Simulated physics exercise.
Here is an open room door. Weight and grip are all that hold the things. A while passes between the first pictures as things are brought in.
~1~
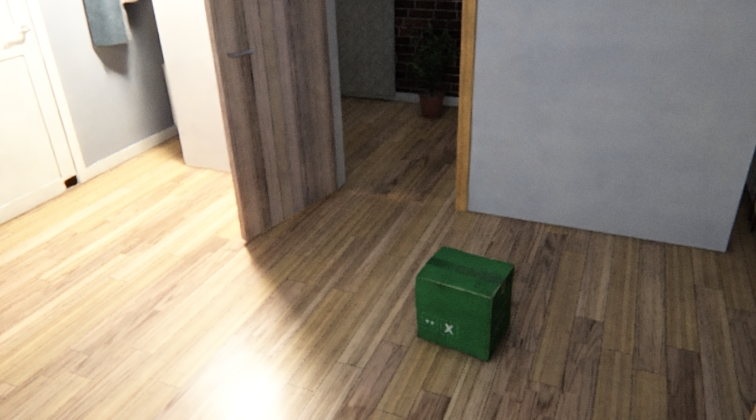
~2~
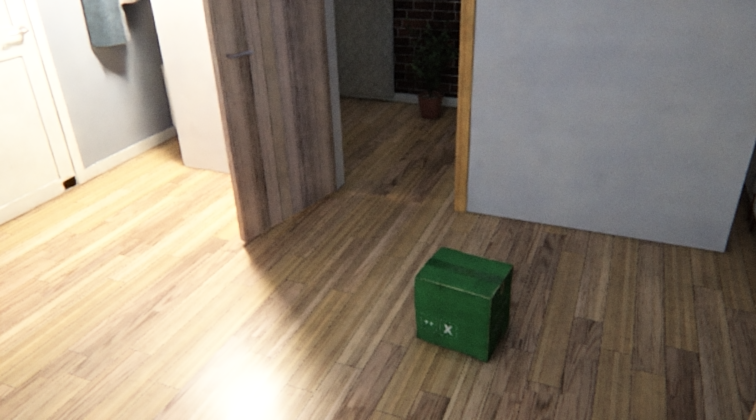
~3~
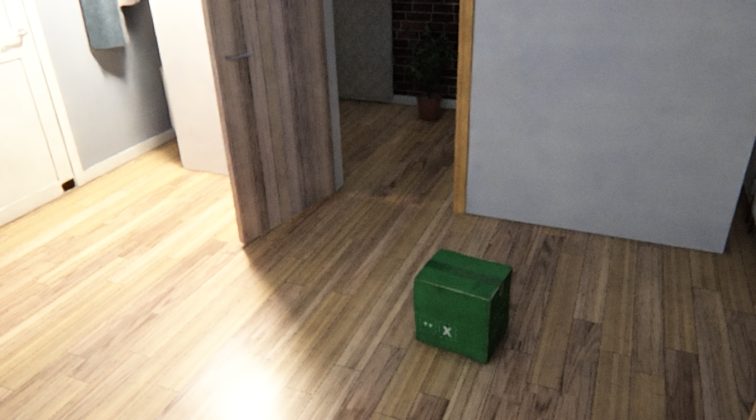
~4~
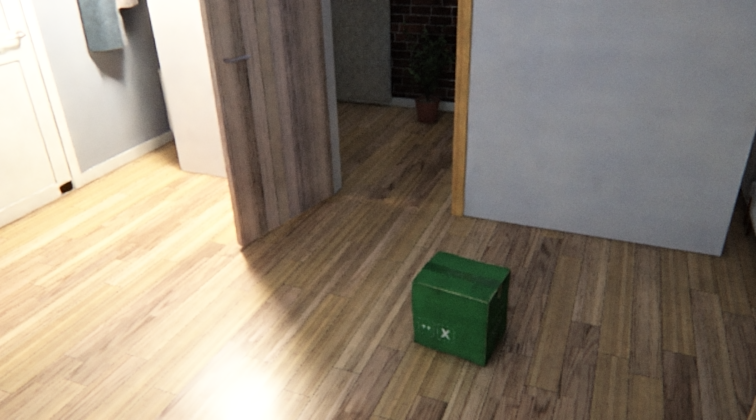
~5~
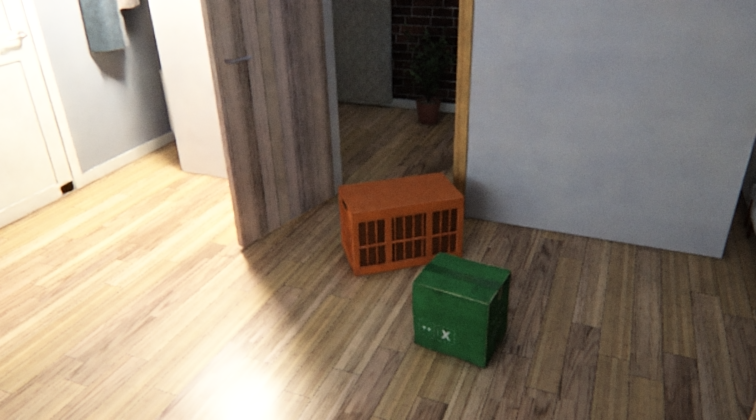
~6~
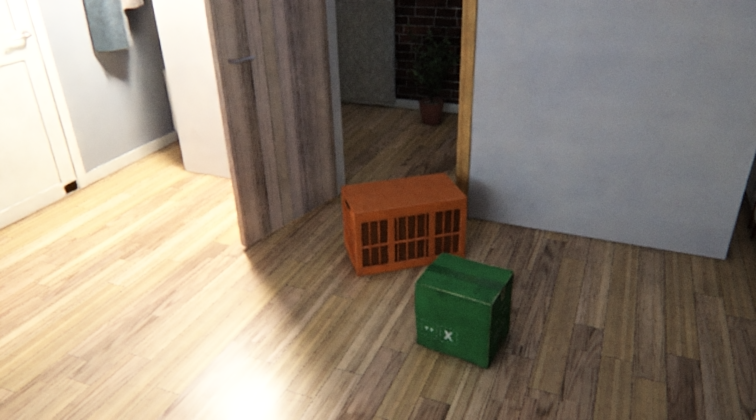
A wood-floored room is seen from slightly above, looking toward a wide-open wooden door and a doorway with a potted plant beyond. A green box sits on the floor right of centre, before a pale grey wall, with a white door at far left. The view shifts very slightly, the box and door stay still, and an orange slatted chest appears behind the box.
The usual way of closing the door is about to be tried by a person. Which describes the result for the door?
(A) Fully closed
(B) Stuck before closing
B, stuck before closing.
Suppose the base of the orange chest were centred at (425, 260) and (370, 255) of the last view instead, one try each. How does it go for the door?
On the first try the door is obstructed, and on the second it is obstructed.
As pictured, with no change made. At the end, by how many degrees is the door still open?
The door ends up some 60° open.
Then, 0.70 s later than the last frame, open by 88°.
Then, 1.10 s later than the last frame, open by 72°.
When it is over, open by 60°; both as before. End places, in pixels of the last picture, orange chest near (406, 223).
